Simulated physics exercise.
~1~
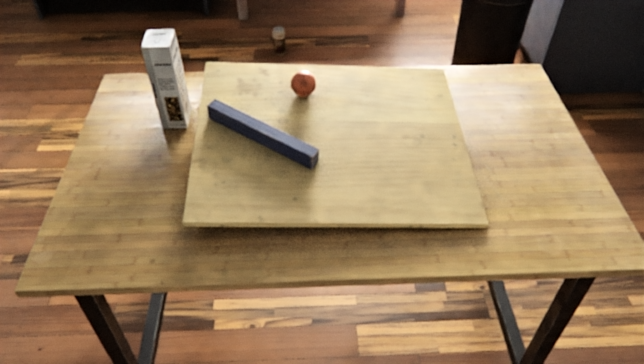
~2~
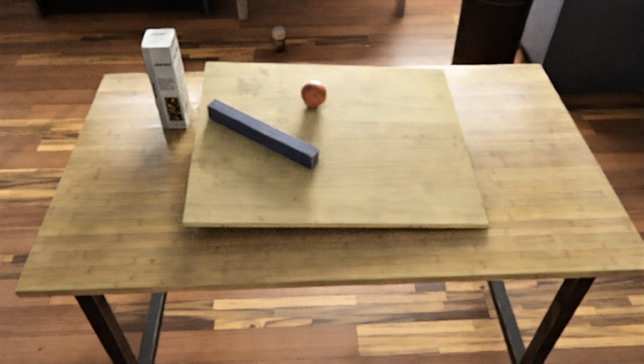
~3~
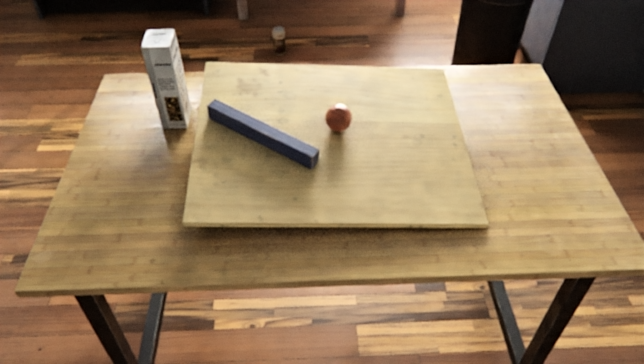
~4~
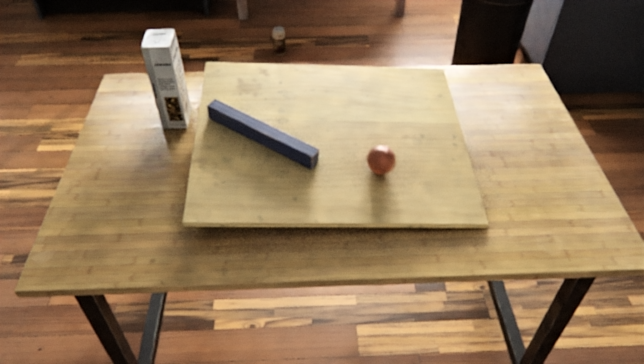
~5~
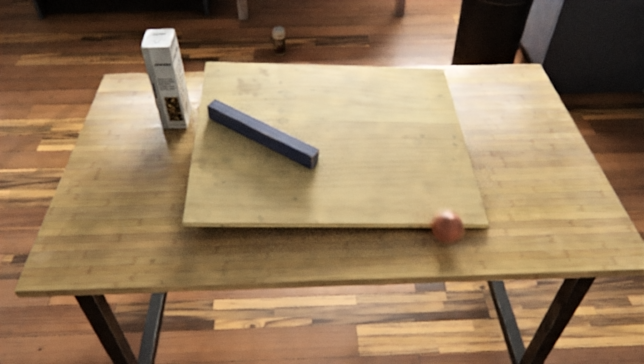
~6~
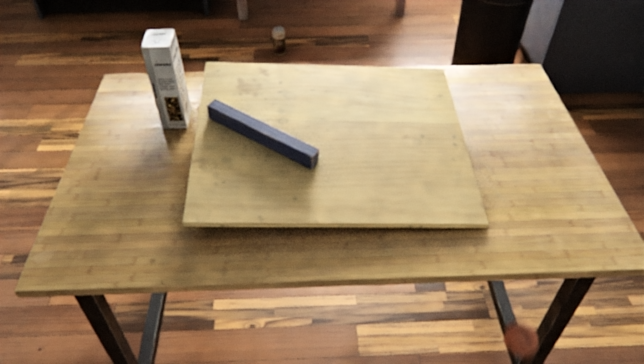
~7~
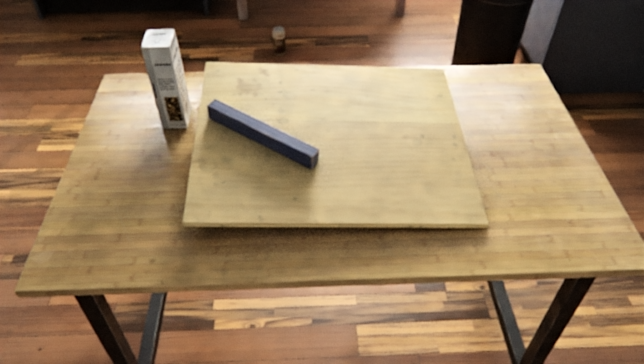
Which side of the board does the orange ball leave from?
The orange ball leaves over the near side of the board, close to the right corner.
